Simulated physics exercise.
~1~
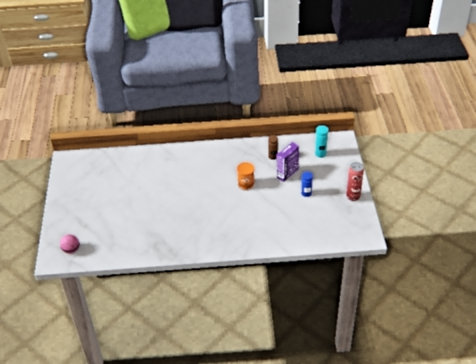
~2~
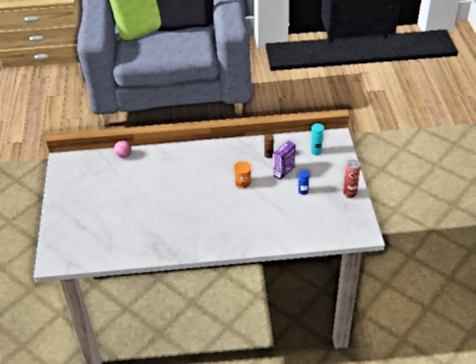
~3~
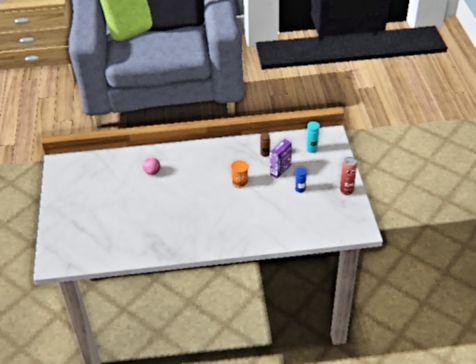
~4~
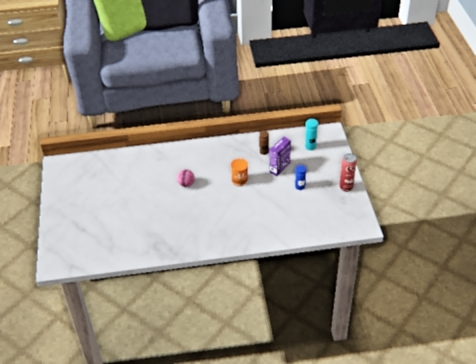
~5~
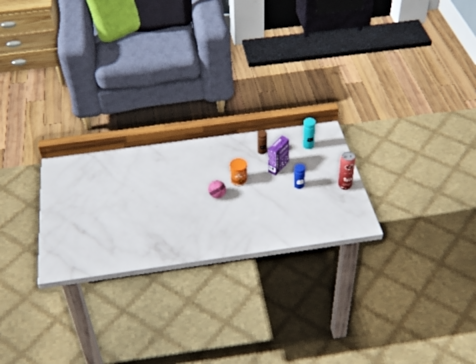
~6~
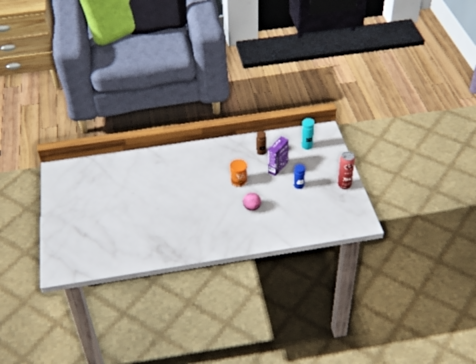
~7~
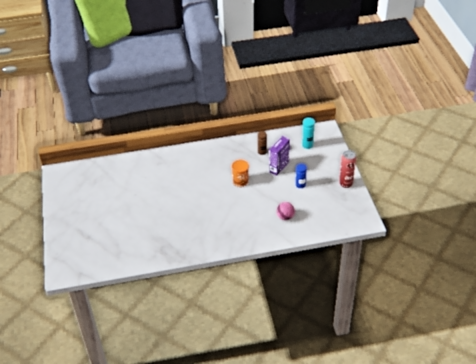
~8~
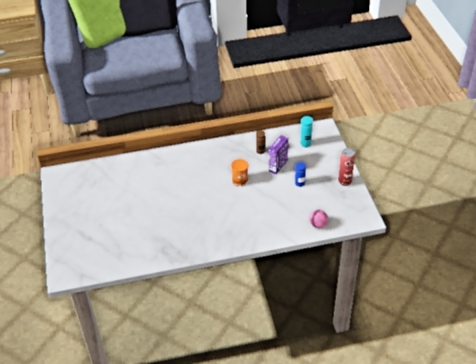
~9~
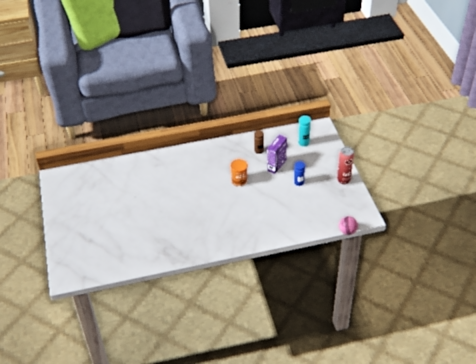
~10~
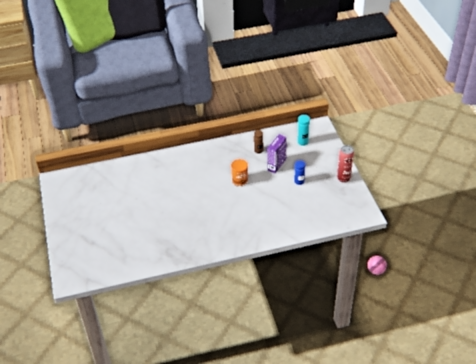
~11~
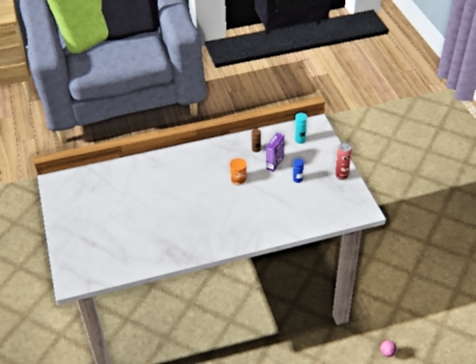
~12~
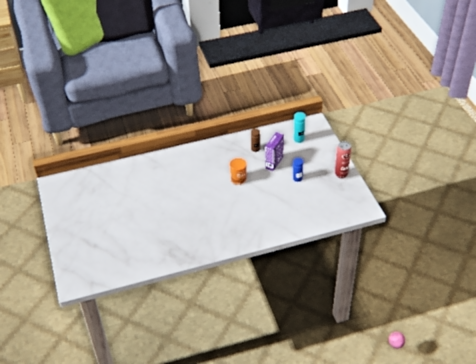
A pink ball bounces off the rail, crosses the table and drops to the floor.
